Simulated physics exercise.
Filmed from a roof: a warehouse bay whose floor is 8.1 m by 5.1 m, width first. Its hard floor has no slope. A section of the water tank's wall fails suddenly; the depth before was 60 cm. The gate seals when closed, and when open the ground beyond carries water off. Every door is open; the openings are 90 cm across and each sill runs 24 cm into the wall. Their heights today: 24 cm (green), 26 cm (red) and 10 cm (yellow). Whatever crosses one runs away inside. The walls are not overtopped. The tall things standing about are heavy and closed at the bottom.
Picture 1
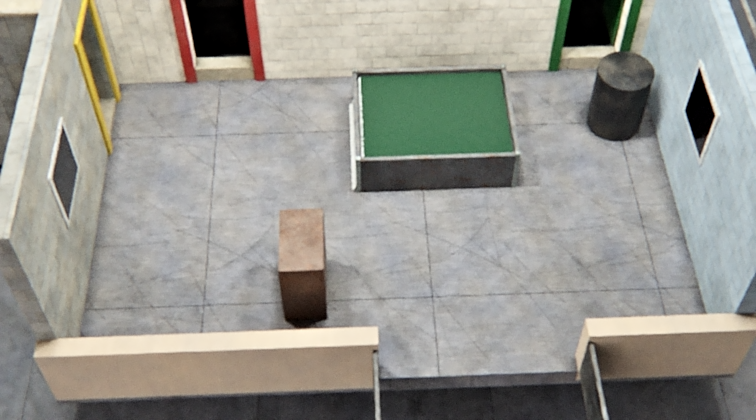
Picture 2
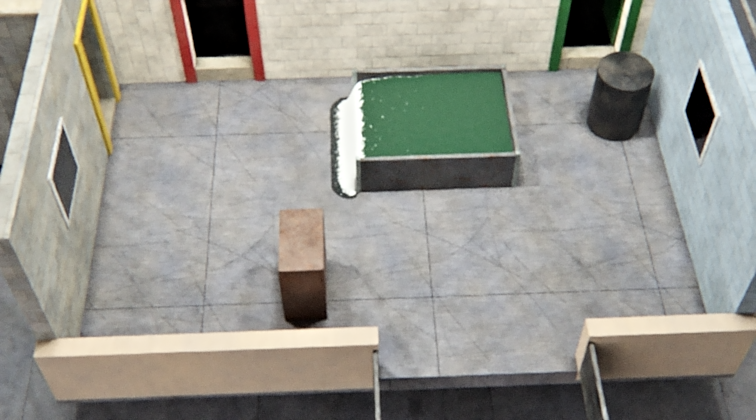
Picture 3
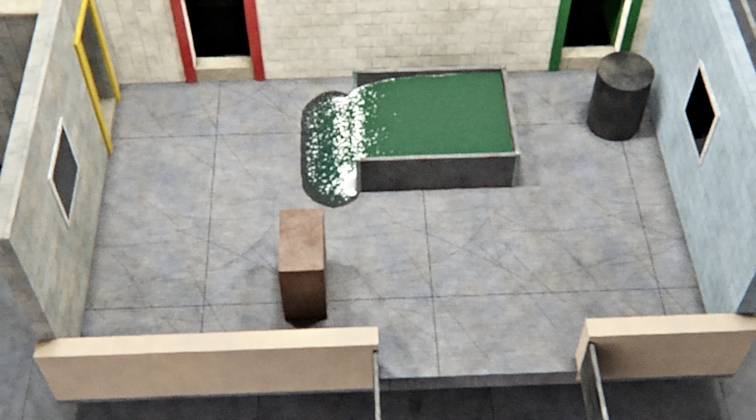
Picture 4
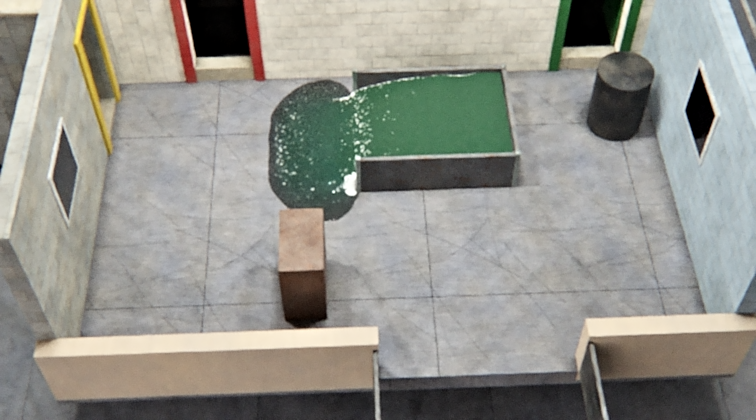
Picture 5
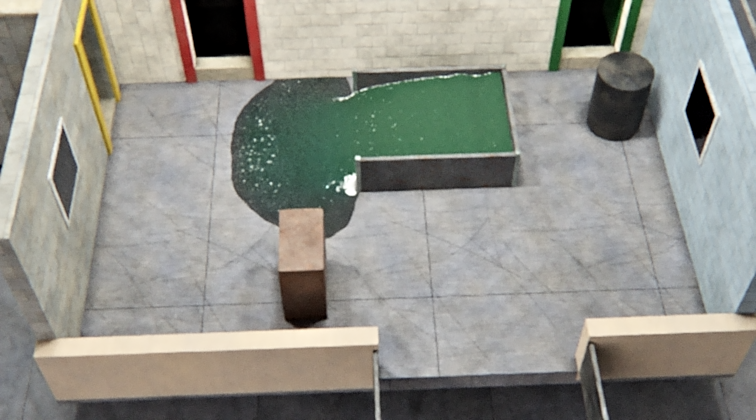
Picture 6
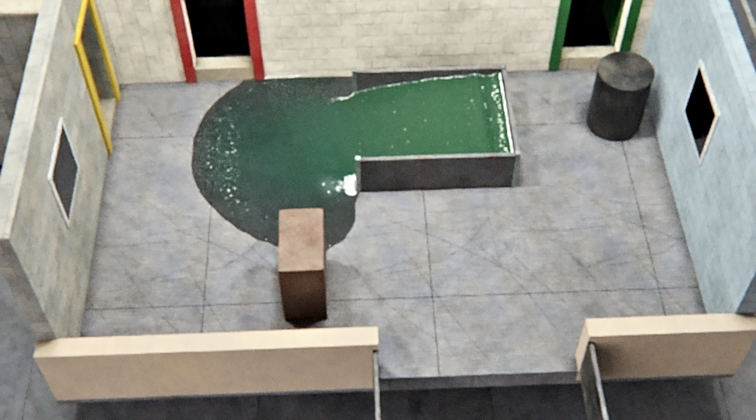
In a walled bay, green water bursts from a tank's left side and spreads across the floor.
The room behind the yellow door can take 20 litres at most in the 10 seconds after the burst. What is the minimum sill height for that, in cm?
Some 27 cm above the ground.
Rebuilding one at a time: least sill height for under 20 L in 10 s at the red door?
Roughly 10.5 cm at red.
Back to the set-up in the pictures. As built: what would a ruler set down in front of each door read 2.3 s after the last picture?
In cm: Green 0, red 13, yellow 29.
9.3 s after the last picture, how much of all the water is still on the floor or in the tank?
Some 84 per cent remains.
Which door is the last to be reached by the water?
It is the green one.
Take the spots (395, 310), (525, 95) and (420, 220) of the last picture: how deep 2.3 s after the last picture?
Roughly 0, 0 and 0 cm, in turn.
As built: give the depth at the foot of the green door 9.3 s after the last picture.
Some 2.0 cm.
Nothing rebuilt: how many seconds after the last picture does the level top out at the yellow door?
Around 1.8 s.
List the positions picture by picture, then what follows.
In the first picture, still water, 60 cm deep, in the water tank at (433, 115); the yellow door at (99, 76) is dry.
In the second picture, the front is at (340, 189), 0.3 m from the gap at (359, 135); 0.4 m2 of floor is wet, 60 cm left at the back.
In the third picture, the gap is at (359, 137), the front 0.8 m out at (306, 161); the back of the water tank holds 60 cm.
In the fourth picture, the gap is at (359, 138), the front 1.2 m out at (277, 185); the back of the water tank holds 60 cm.
In the fifth picture, the gap is at (359, 139), the front 1.8 m out at (237, 151); the back of the water tank holds 59 cm.
In the sixth picture, the front is at (199, 165), 2.3 m from the gap at (359, 139); 5.8 m2 of floor is wet, 52 cm left at the back; 1.4 m in a straight line remain to the yellow door at (99, 76).
Then, 0.7 s after the last picture water covers 35 % of the floor, deepest (26 cm) near (108, 165); 16 cm at the yellow door, 5 litres in over its 10 cm sill.
Then, 2.3 s after the last picture water covers 40 % of the floor, deepest (33 cm) near (75, 373); 29 cm at the yellow door, 169 litres in over its 10 cm sill.
Then, 9.3 s after the last picture water covers 90 % of the floor, deepest (10 cm) near (75, 373); 5 cm at the yellow door, 285 litres in over its 10 cm sill.
At the yellow door as built, the water peaked near 32 cm, 1.7 s after the last picture.
Run again over the same 10 s with other heights there, 32 litres in over 24.5 cm, 2 litres over 33 cm. The limit of 20 litres is kept from about 27 cm up.
